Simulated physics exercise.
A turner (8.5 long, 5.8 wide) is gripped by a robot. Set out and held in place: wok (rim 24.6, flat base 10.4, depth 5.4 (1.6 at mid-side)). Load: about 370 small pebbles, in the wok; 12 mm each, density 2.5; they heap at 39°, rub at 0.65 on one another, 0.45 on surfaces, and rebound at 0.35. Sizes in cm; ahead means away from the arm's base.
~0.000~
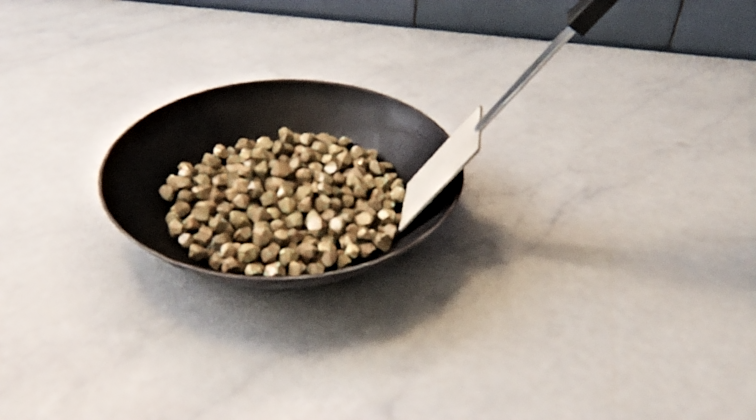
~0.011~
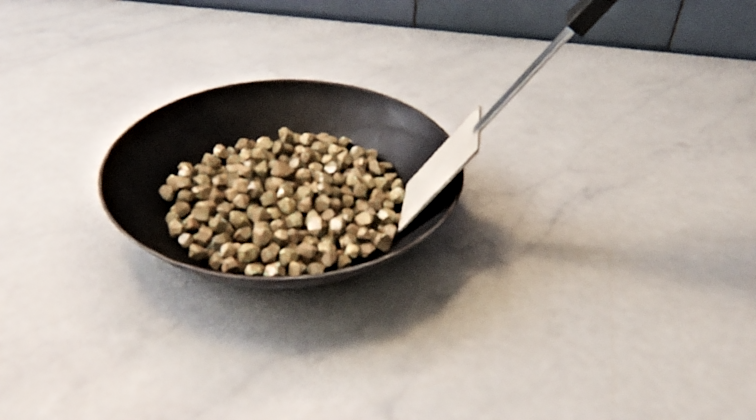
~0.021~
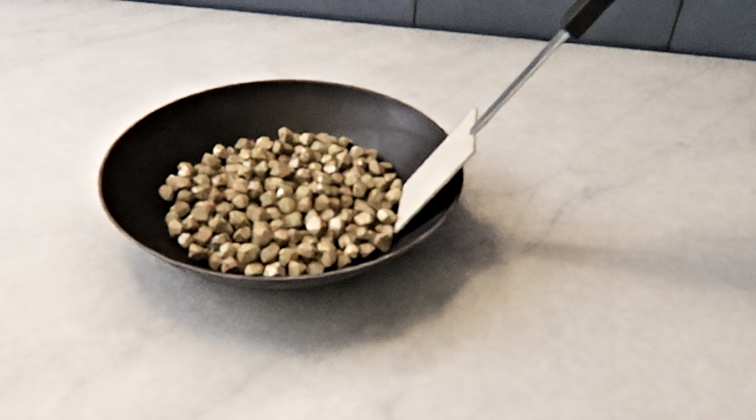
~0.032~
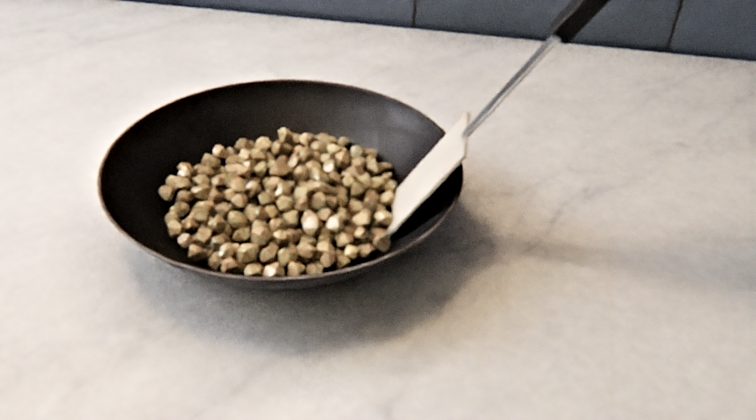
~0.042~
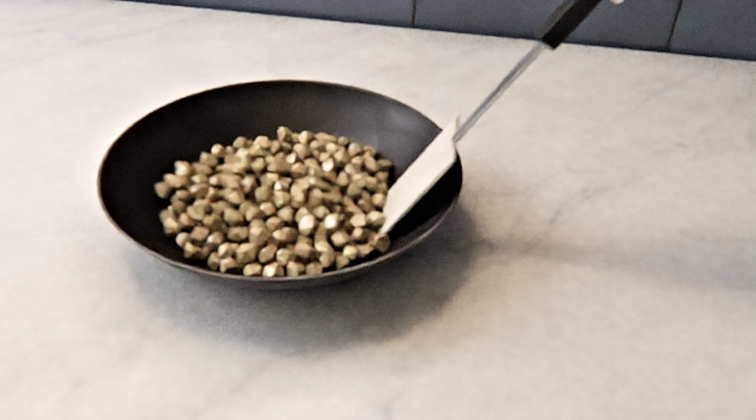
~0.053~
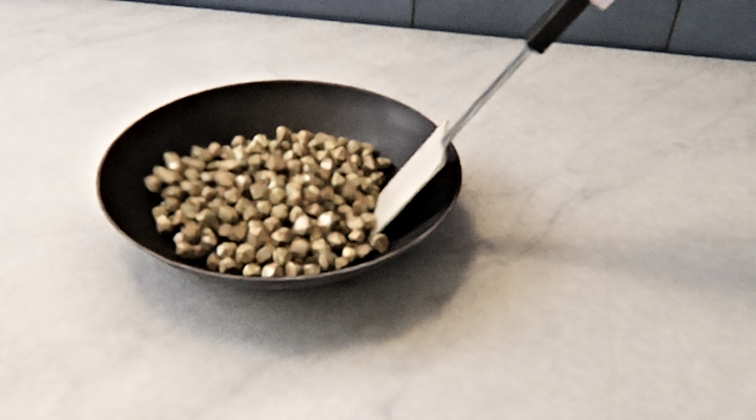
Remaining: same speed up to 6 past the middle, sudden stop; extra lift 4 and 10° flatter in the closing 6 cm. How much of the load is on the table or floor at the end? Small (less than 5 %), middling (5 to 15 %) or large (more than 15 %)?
Answer: Middling; 5 to 15 % of the small pebbles finish on the table or floor.
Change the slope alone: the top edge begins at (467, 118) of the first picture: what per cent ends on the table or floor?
About 10 per cent.
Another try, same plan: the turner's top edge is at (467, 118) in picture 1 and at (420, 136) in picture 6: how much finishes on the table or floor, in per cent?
Some 15 per cent.
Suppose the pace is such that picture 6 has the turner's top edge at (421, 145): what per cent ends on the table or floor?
Some 25 per cent.
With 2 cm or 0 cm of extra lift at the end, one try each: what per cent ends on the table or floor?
Some 5 and 10 per cent.
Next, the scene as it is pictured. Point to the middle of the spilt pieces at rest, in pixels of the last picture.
Around (89, 184).
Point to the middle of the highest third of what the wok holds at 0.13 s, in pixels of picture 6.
At about (200, 175).
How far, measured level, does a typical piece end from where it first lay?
Some 4 cm.
After 0.13 s, sloping 58°, highest piece 7 above the table; 369 in the wok.
After 0.20 s, sloping 54°, highest piece 7 above the table; 363 in the wok, 6 on the blade or in flight.
After 0.44 s, sloping 48°, highest piece 7 above the table; 341 in the wok, 23 on the table or floor, 5 on the blade or in flight.
After 1.49 s, sloping 48°, highest piece 7 above the table; 341 in the wok, 28 on the table or floor.
In the end, 341 in the wok, 28 on the table or floor. That is 8 % on the table or floor.
